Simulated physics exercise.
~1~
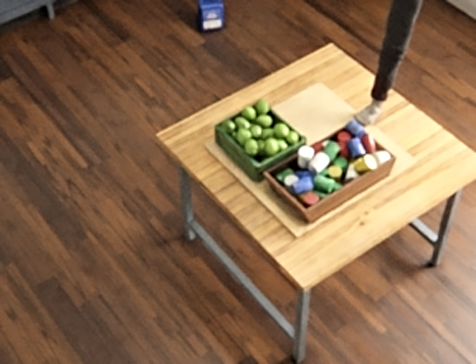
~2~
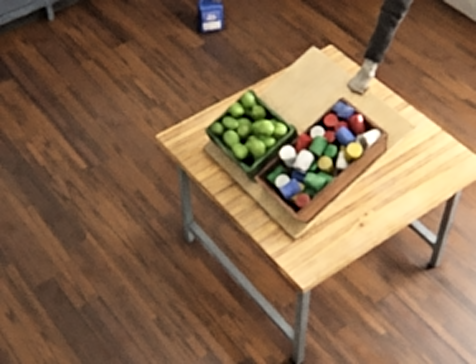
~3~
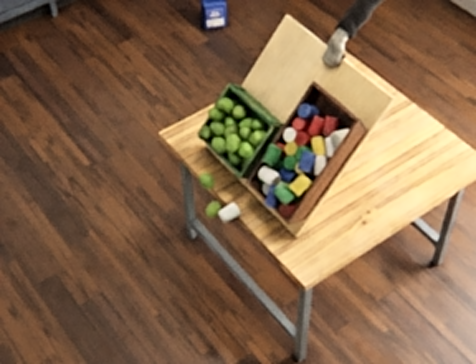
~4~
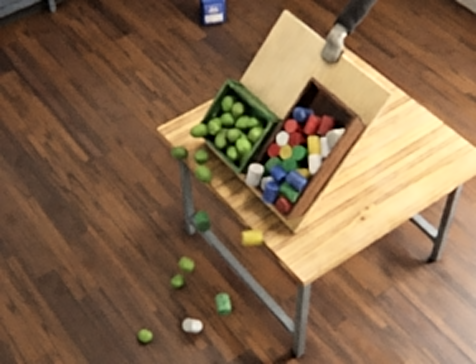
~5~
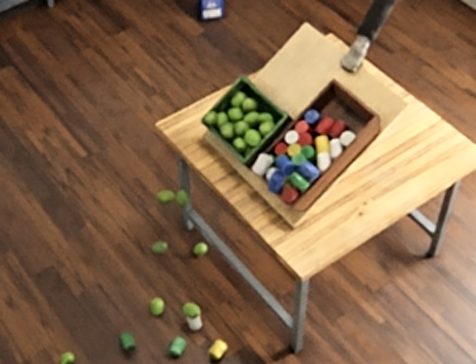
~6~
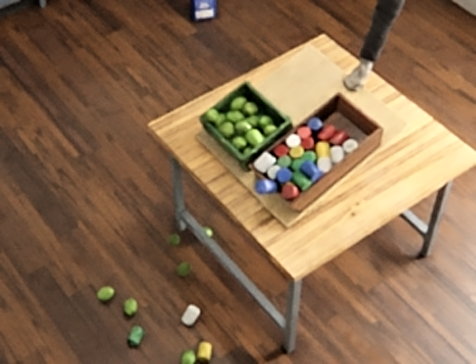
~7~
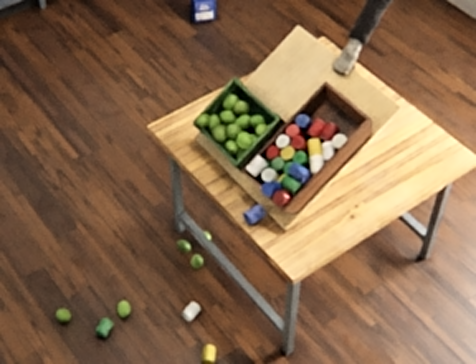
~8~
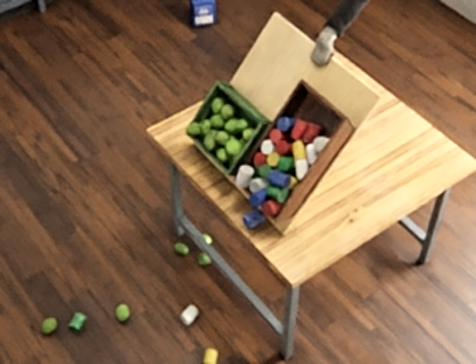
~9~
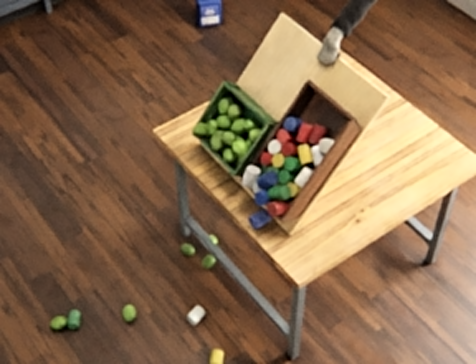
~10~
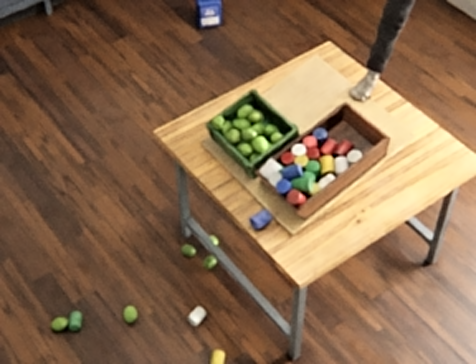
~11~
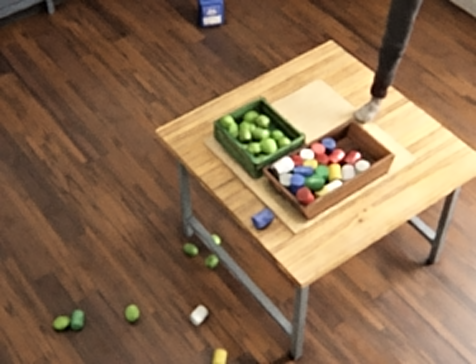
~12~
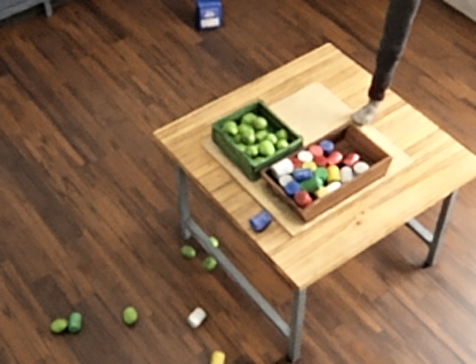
A hand tips a board with two boxes twice, spilling limes and jars, then lowers it.
